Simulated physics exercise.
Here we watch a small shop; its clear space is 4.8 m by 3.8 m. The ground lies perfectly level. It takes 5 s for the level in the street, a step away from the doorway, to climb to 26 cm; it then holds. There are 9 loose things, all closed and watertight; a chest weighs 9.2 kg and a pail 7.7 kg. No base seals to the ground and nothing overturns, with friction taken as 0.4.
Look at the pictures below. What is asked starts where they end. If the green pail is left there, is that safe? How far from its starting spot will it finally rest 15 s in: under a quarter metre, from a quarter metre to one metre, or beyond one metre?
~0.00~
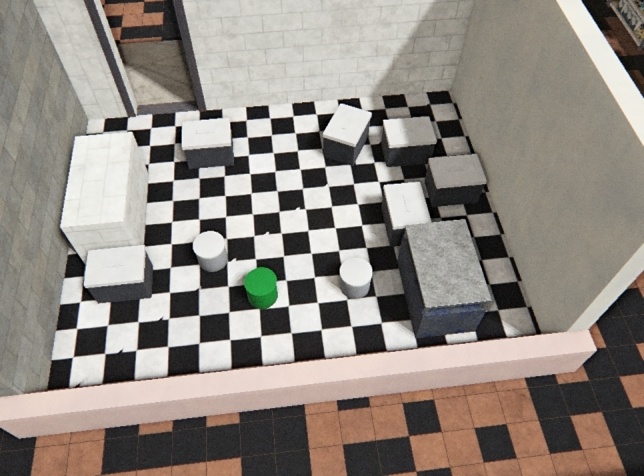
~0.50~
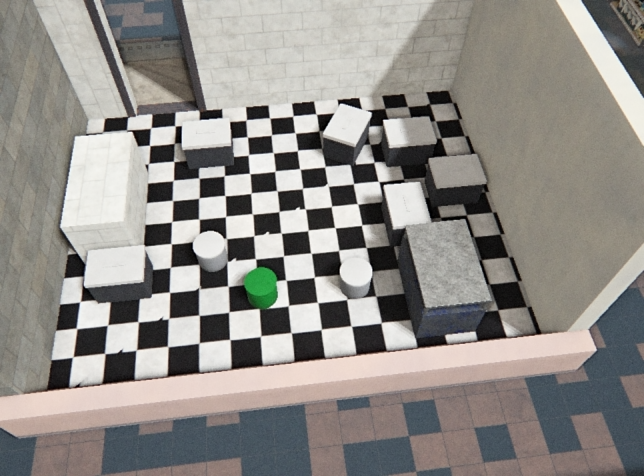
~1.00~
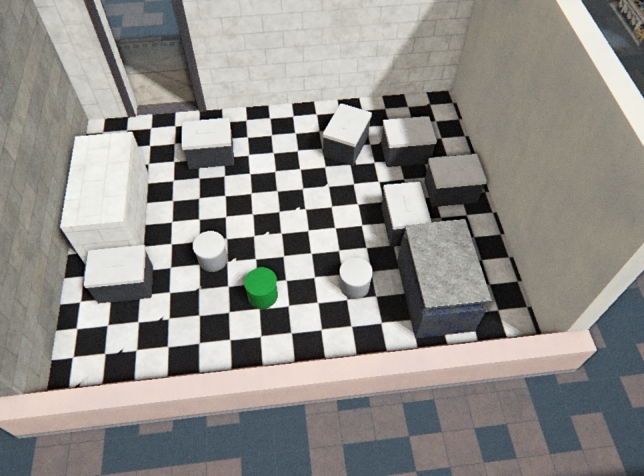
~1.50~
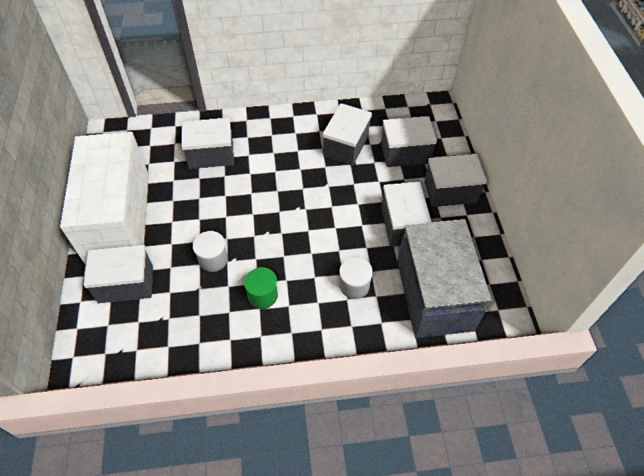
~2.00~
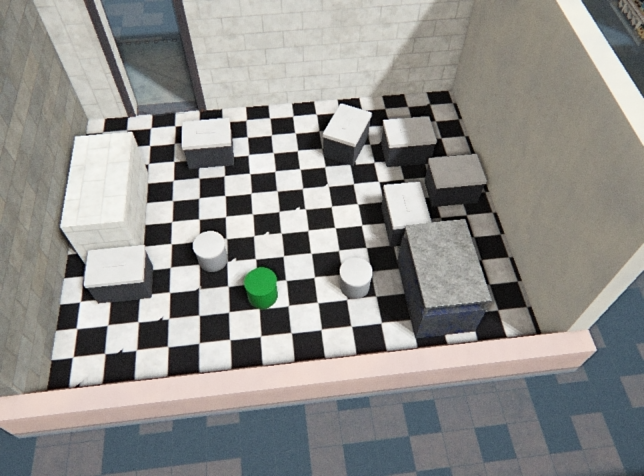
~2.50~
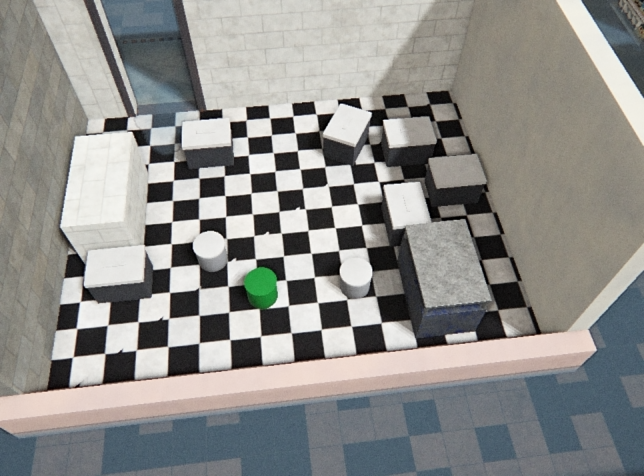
It is left well away.
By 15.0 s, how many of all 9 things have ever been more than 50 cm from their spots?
It adds up to 9.
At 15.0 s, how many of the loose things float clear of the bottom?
9.
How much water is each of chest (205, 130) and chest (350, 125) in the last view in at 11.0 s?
About 7 and 3 cm.
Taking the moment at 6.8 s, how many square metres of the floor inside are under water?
11.5 m2.
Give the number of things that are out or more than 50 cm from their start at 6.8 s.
By then the count is 1.
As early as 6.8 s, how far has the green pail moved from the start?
Around 5 cm from the start by that time.
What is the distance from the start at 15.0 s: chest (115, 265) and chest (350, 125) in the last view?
In that order: 50 cm, 150 cm.
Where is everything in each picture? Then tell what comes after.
The green pail at (261, 281) rests on the ground; 0.0 m2 under water; 0 of 9 have shifted, in the first picture.
The green pail at (261, 281), on the bottom; 0.0 m2 under water; 0 of 9 have shifted, in the second picture.
The green pail at (261, 281), on the bottom; 0.0 m2 under water; 0 of 9 have shifted, in the third picture.
The green pail at (261, 281) rests on the ground; water covers 0.0 m2; 0 of 9 have shifted, in the fourth picture.
The green pail at (261, 281) rests on the ground; 0.0 m2 under water; 0 of 9 have shifted, in the fifth picture.
The green pail at (261, 281), on the bottom; 0.4 m2 under water; 0 of 9 have shifted, in the sixth picture.
After 3.5 s the green pail is near (261, 281), 0.0 m from its start, aground; 0 afloat.
After 6.8 s the green pail is near (263, 286), 0.1 m from its start, aground; 0 afloat.
After 11.0 s the green pail is near (351, 295), 0.9 m from its start, afloat; 6 afloat.
After 15.0 s the green pail is near (404, 169), 2.1 m from its start, afloat; 9 afloat.
